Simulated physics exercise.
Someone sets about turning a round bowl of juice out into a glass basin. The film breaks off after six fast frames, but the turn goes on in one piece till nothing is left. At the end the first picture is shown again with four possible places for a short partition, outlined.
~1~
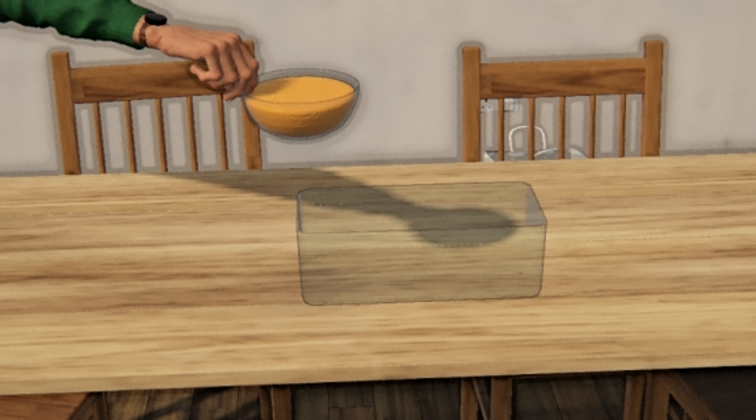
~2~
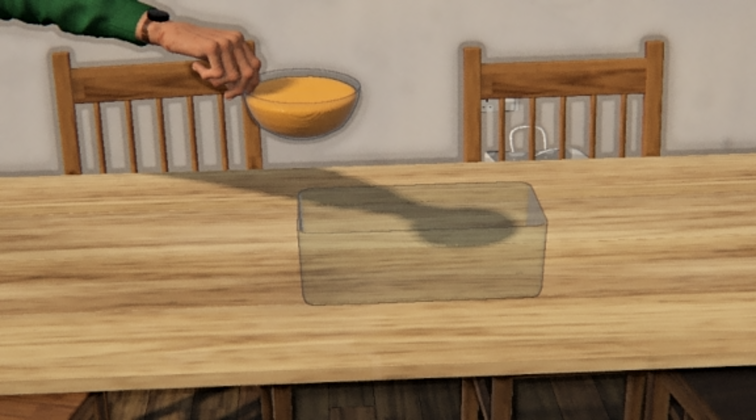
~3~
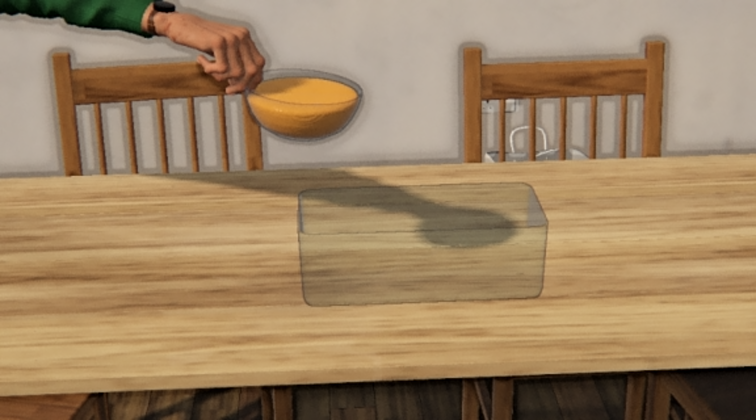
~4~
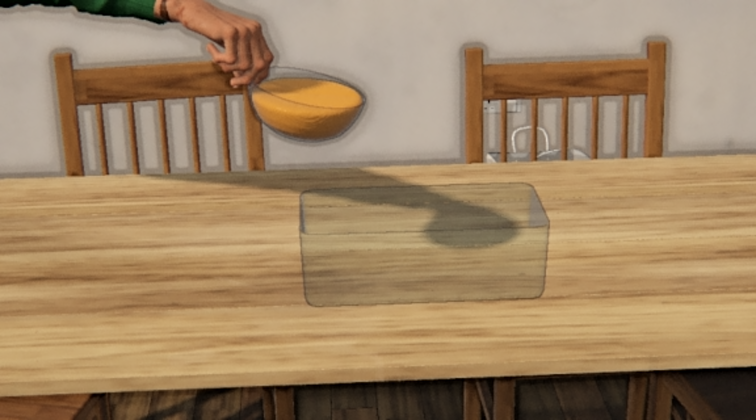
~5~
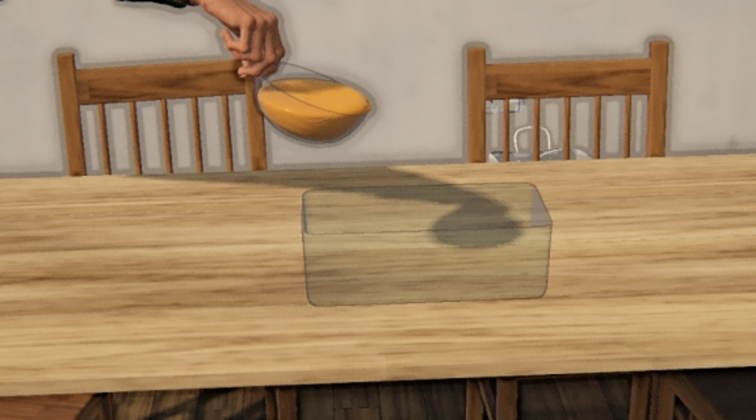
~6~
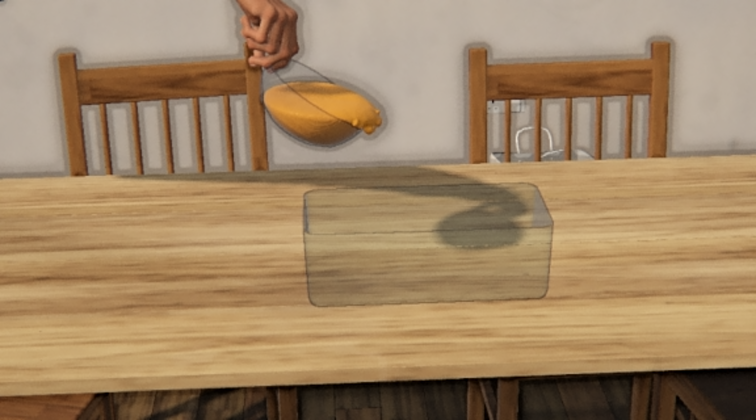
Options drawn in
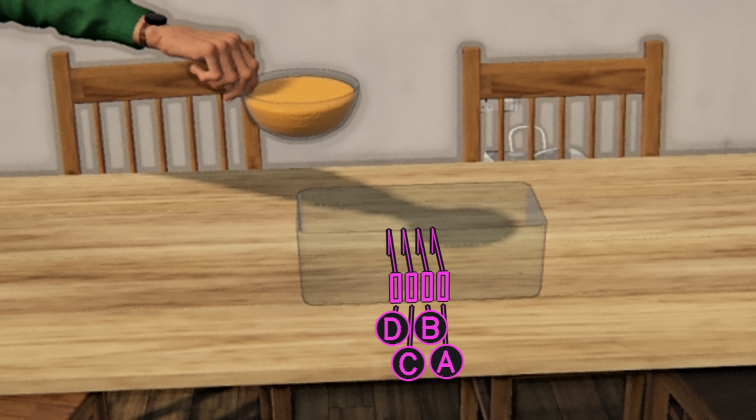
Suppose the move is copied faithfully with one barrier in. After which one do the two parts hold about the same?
It is C.
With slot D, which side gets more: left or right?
The right one.
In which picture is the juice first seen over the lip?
In picture 5.
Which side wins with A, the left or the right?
The left one.
On the marked copy, A at (443, 305); B at (427, 305); C at (411, 306); D at (396, 307).
With A, about 89 % ends left of the wall and 8 % right of it; 3 % is lost outside.
With B, about 76 % ends left of the wall and 20 % right of it; 4 % is lost outside.
With C, about 52 % ends left of the wall and 46 % right of it; 3 % is lost outside.
With D, about 32 % ends left of the wall and 67 % right of it.
